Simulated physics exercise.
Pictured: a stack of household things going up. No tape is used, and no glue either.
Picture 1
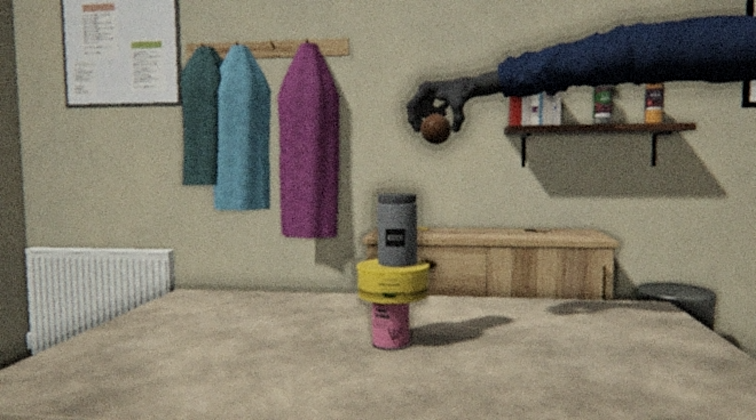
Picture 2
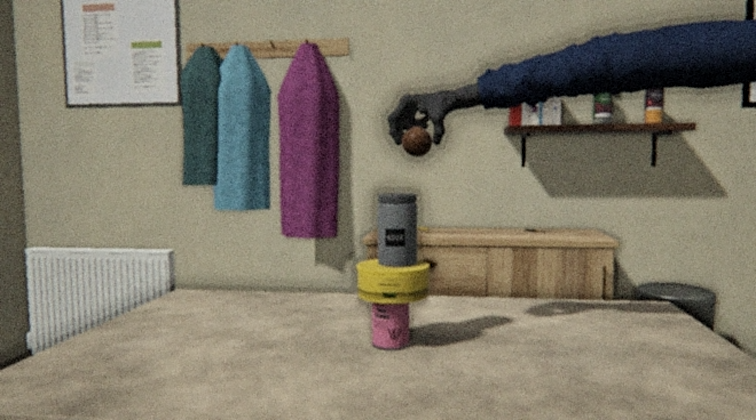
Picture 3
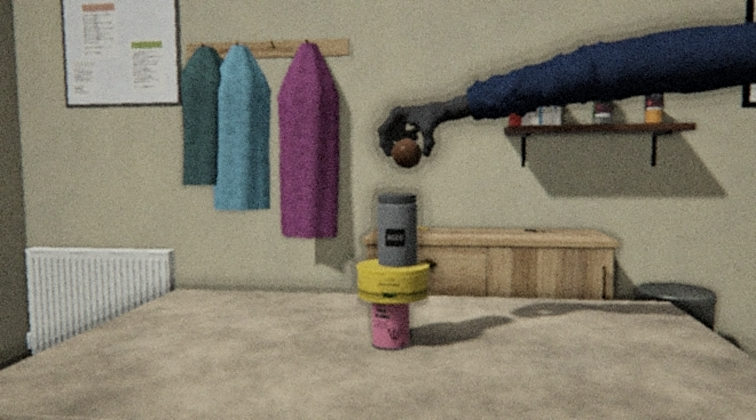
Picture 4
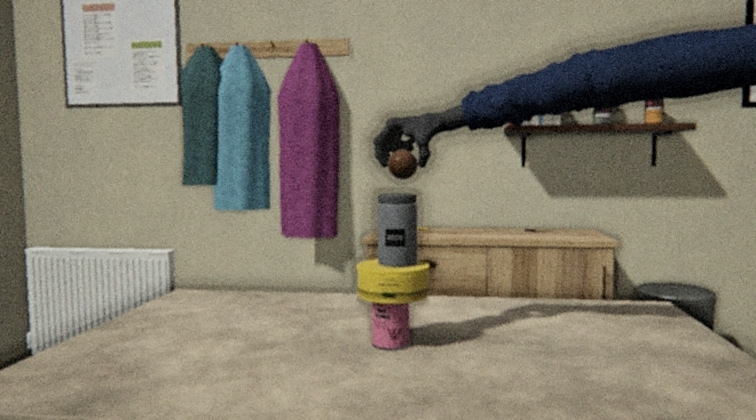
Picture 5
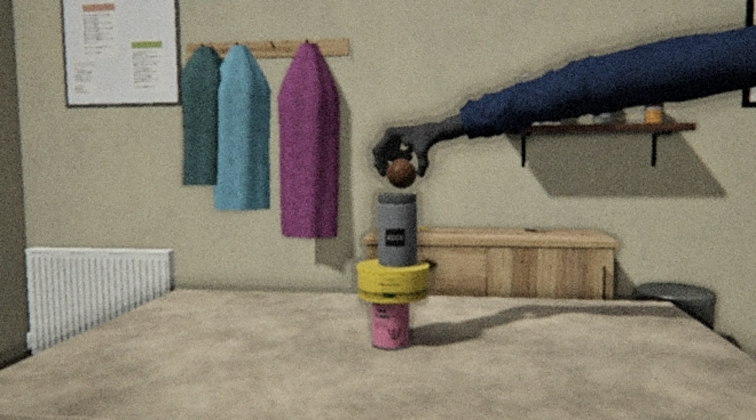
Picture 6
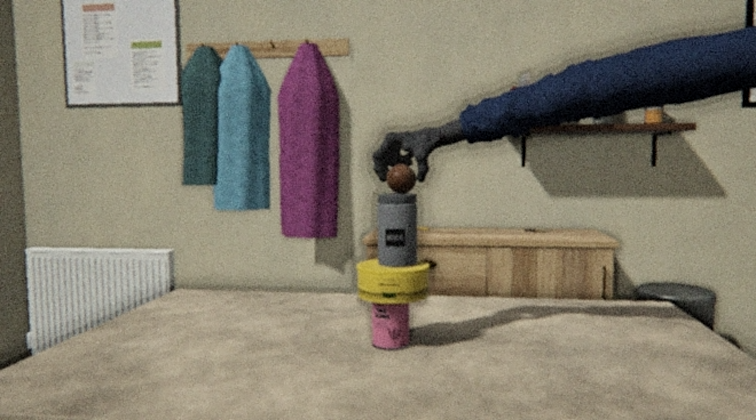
A gloved hand lowers a small brown ball onto a grey jar atop a stack.
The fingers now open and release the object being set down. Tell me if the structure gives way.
The pile will stay secure.
Then, 0.20 s later than the last frame, all is still.
Then, 0.50 s later than the last frame, brown onion resting near (402, 180).
When it is over, all 4 as before. End places, in pixels of the last picture, brown onion near (402, 180). The pile stays up.
